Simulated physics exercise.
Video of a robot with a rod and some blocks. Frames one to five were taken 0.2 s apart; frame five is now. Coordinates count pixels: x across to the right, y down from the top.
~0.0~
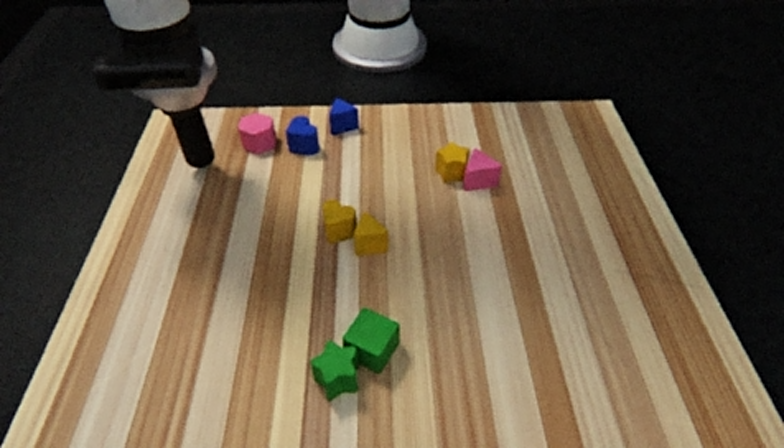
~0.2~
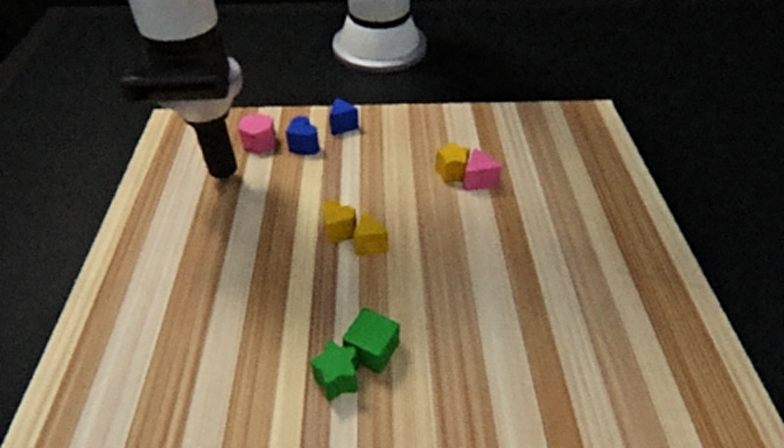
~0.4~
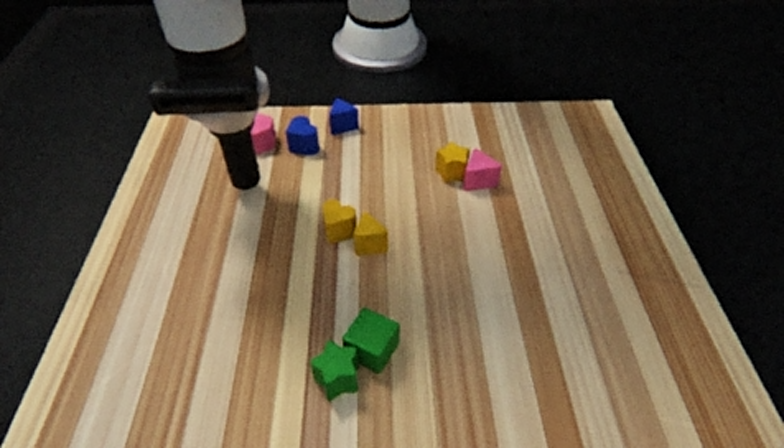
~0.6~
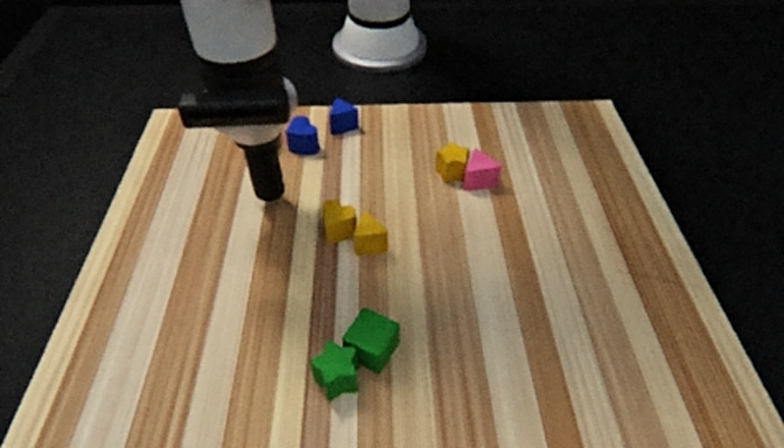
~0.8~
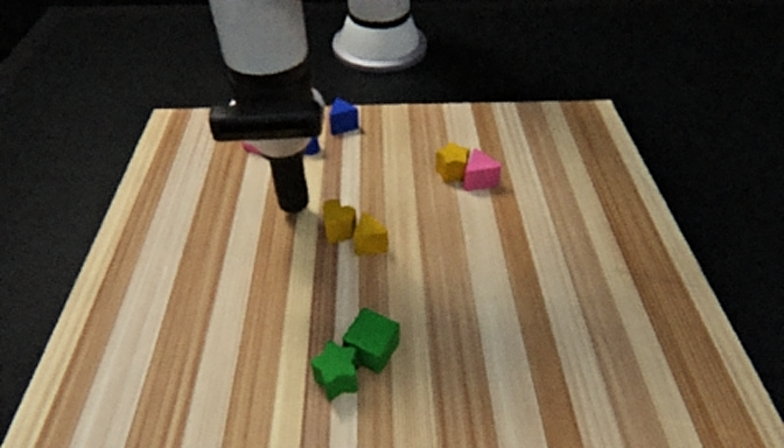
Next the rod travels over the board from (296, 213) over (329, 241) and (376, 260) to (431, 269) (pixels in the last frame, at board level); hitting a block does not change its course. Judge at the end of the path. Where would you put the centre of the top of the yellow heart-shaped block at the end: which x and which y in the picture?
The point I'd pick in the picture is (372, 213).
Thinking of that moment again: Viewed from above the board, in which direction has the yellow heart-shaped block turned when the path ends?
From overhead, anticlockwise.
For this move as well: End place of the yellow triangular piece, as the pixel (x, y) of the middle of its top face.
It will likely be found at (427, 226).
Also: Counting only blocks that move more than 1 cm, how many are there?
Going by the path, two blocks will move.
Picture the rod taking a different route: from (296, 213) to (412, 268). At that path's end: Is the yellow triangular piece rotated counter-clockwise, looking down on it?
The answer is no.
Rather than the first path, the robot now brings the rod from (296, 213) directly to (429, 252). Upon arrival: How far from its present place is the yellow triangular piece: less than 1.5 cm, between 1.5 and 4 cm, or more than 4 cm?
It's set to move over 4 cm.
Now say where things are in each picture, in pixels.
Rod tip at (201, 160); block tops, yellow heart-shaped block at (337, 211); yellow triangular piece at (369, 225); green square block at (371, 331), in the first frame.
Rod at (223, 170); blocks unchanged, in the second frame.
Rod at (246, 181); blocks unchanged, in the third frame.
Rod at (270, 192); blocks unchanged, in the fourth frame.
Rod at (294, 203); yellow heart-shaped block at (337, 211); yellow triangular piece at (369, 225); green square block at (371, 331), in the fifth frame.
On the path given first. One third of the way, rod at (328, 232); yellow heart-shaped block at (358, 215), turned 15° anticlockwise; yellow triangular piece at (379, 226), turned 40° clockwise.
Two thirds of the way, rod at (377, 250); yellow heart-shaped block at (372, 213), turned 50° anticlockwise; yellow triangular piece at (406, 226).
At the end, rod at (431, 259); yellow heart-shaped block at (372, 213), turned 50° anticlockwise; yellow triangular piece at (427, 226), turned 95° anticlockwise; green square block in place.
